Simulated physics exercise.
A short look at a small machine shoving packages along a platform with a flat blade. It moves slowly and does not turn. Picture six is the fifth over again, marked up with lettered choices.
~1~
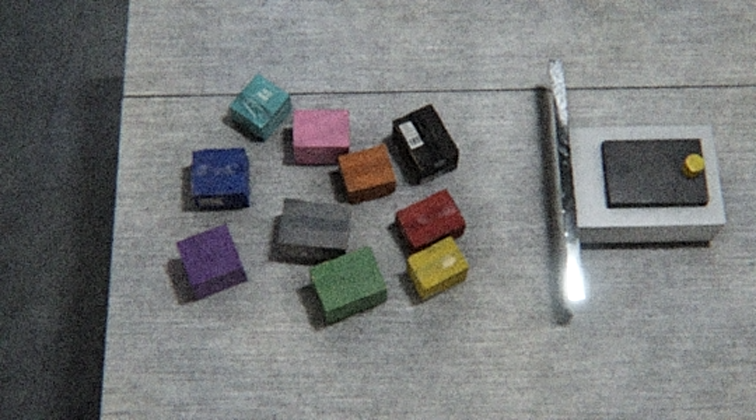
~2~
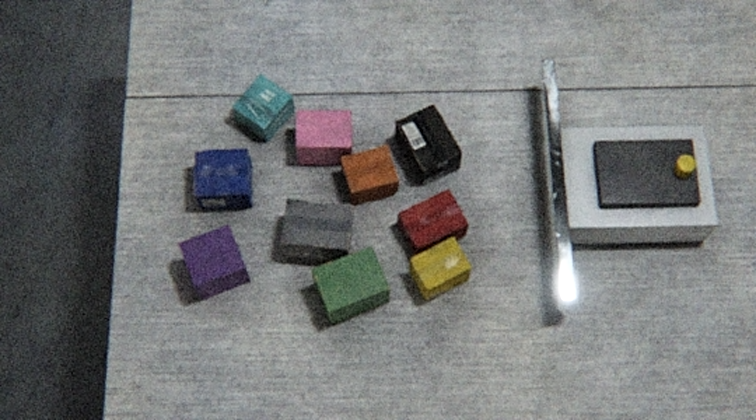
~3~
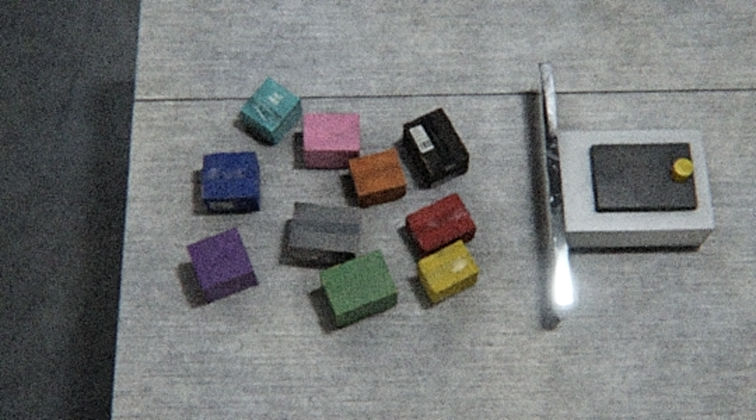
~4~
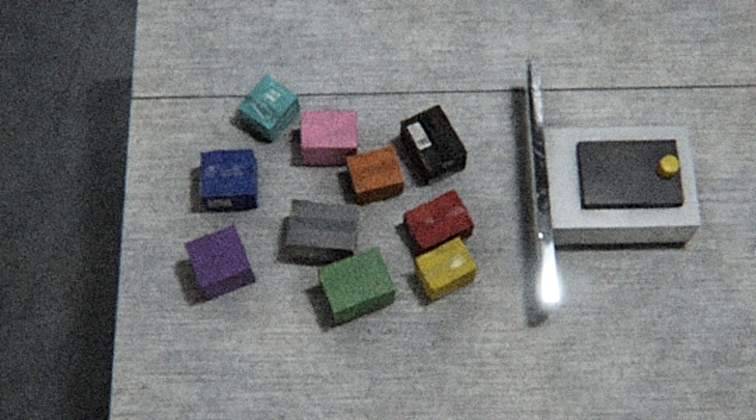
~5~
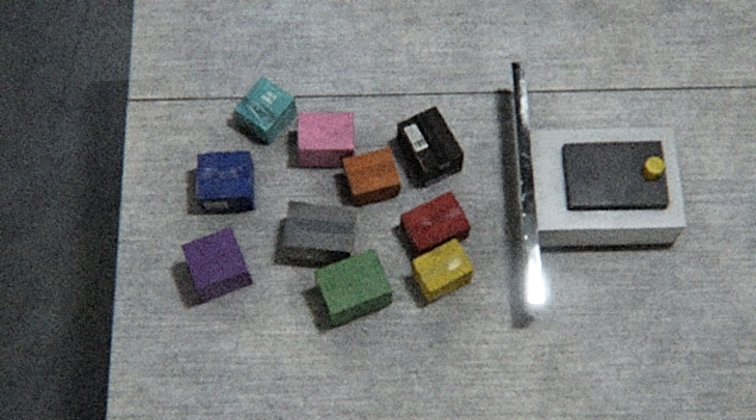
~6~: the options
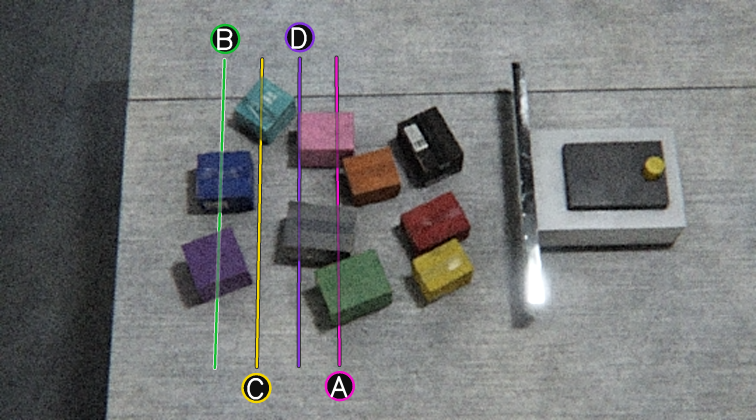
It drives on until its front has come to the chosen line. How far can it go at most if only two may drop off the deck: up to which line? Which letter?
B.
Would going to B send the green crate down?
No.
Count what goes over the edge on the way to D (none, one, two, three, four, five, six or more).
In all, none.
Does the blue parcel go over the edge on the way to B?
Yes.
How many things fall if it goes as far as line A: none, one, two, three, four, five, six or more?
In all, none.
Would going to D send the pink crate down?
No.
On the copy, A at (338, 203); B at (220, 206); C at (260, 205); D at (299, 204).
On B. First, robot (496, 177); green crate (327, 289); yellow box (380, 268).
Then, robot (384, 180); purple crate (149, 279); blue parcel (178, 190).
Finally, robot (300, 181); purple crate over the edge; blue parcel over the edge; two fallen.
By contrast, A is within the limit but short; C is within the limit but short; D is within the limit but short.
